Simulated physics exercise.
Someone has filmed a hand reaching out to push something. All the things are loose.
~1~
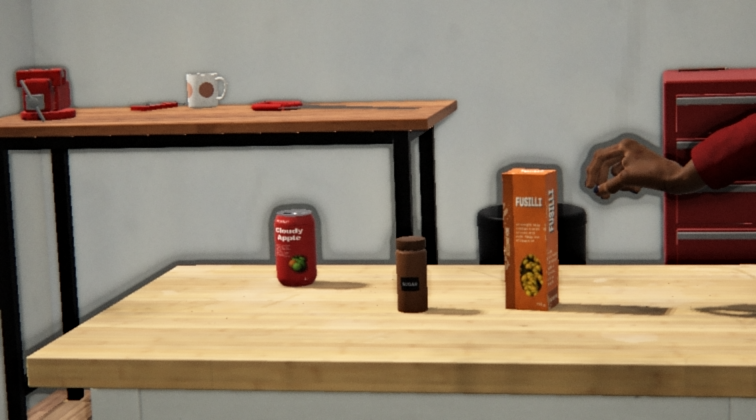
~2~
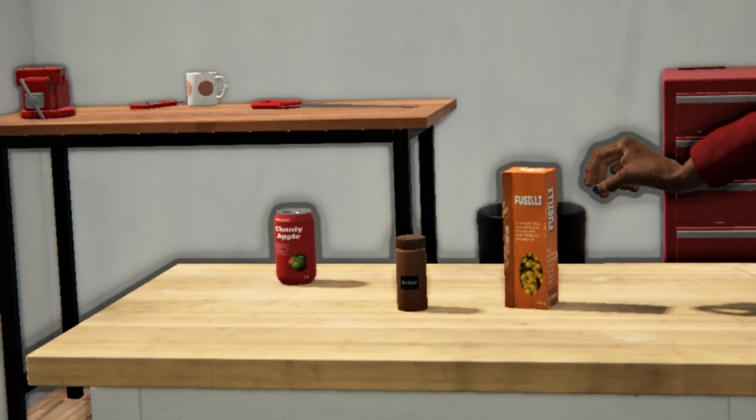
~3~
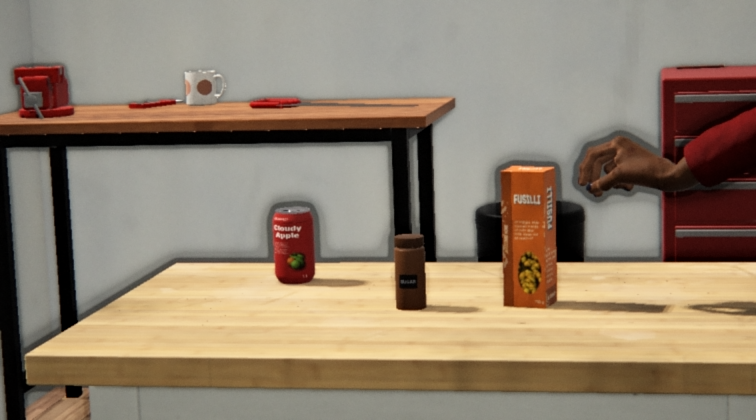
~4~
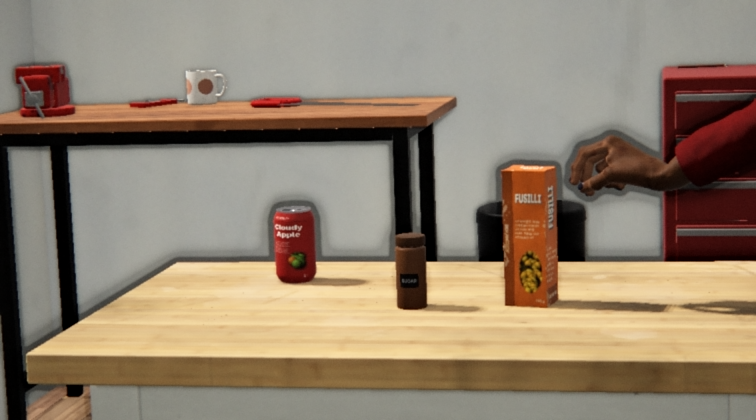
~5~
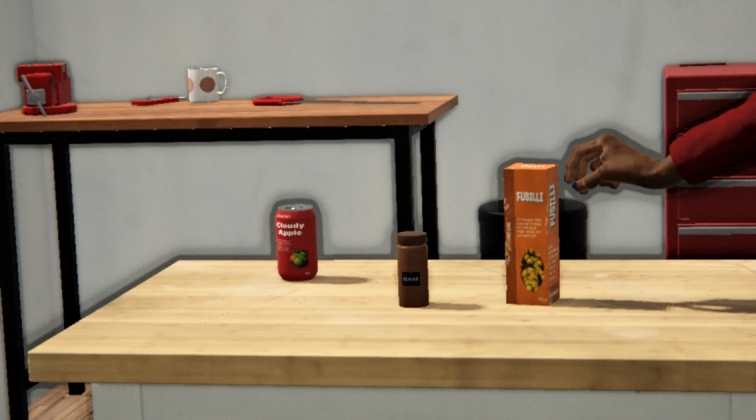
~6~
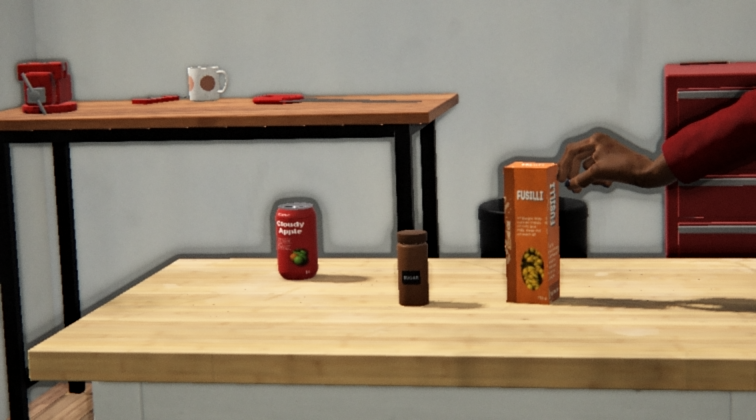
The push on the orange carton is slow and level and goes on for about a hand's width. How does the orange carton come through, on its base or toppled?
The orange carton topples.
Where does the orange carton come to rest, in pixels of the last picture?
At about (441, 273).
Then, 0.70 s on from there, orange carton turned 34° from how it was put near (492, 230).
Then, 0.90 s on from there, orange carton on its side near (444, 276).
In the end, toppled on the table, orange carton. At the end, from the last picture's camera, orange carton near (441, 273).
